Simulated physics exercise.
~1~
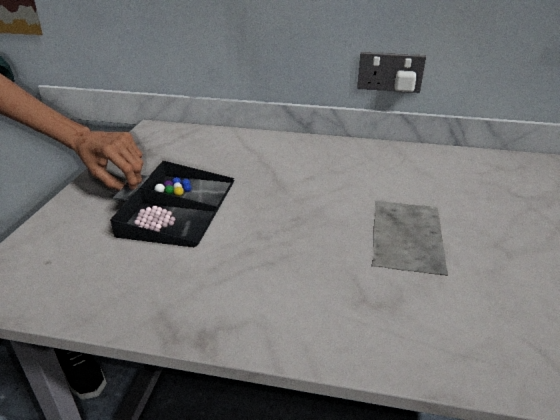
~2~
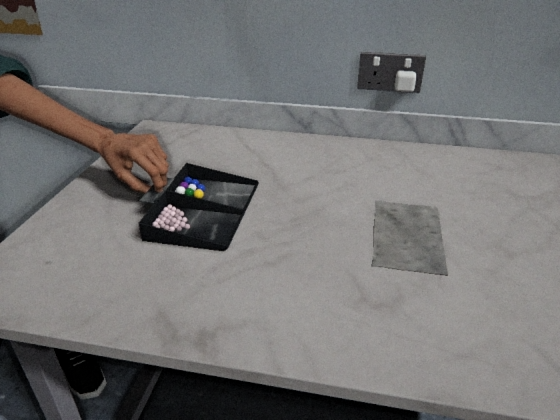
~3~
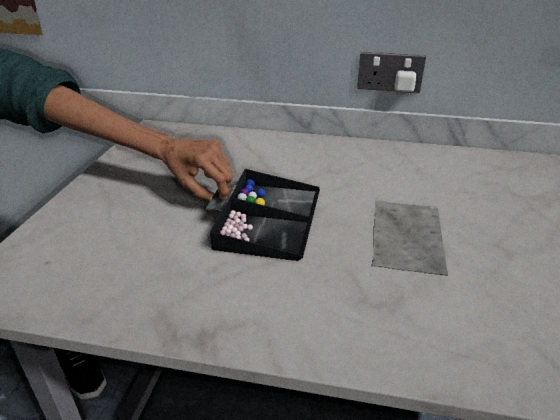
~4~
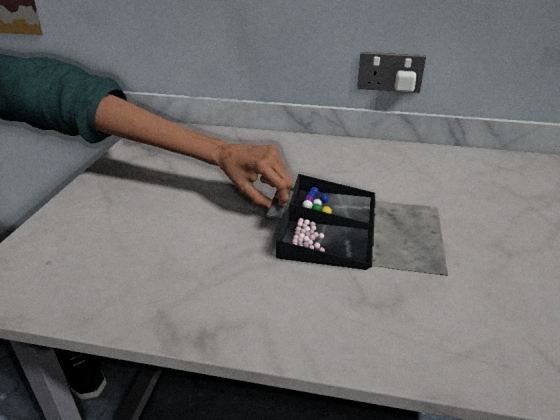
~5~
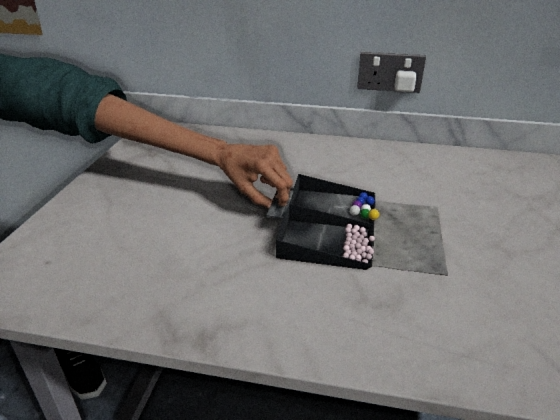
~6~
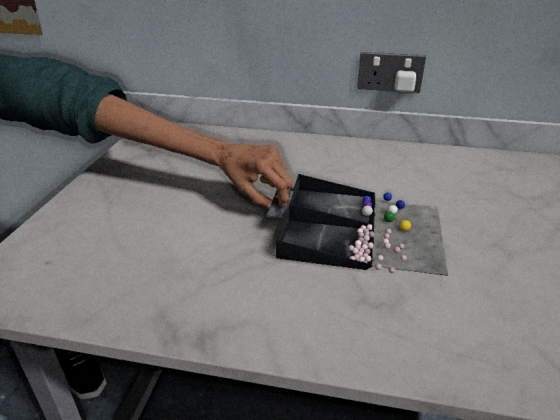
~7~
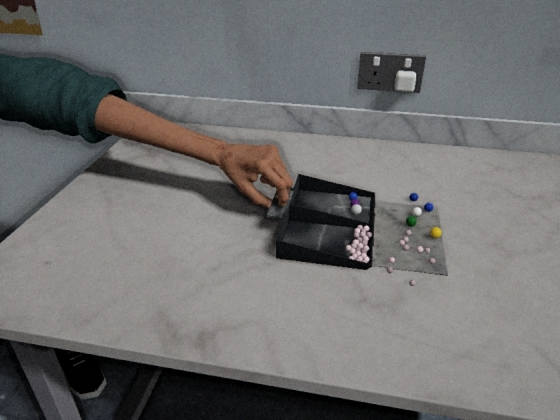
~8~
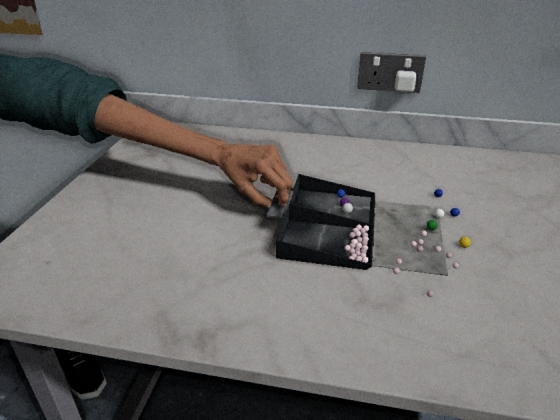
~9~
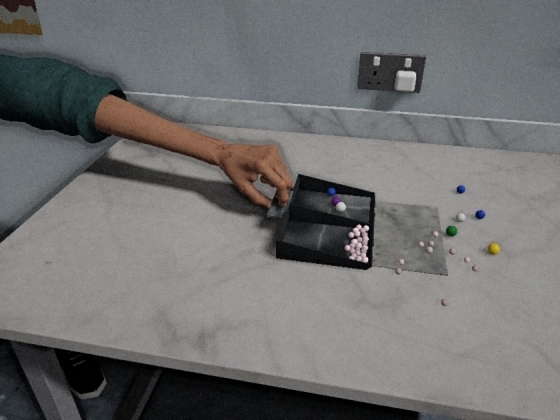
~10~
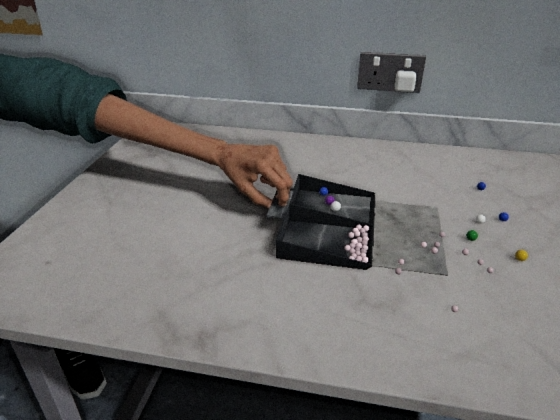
A hand pushed a black divided tray of small pink beads and colourful balls rightward across a marble table until it stopped at a flat grey slab, sending some beads and most of the balls over the front and scattering them past it.
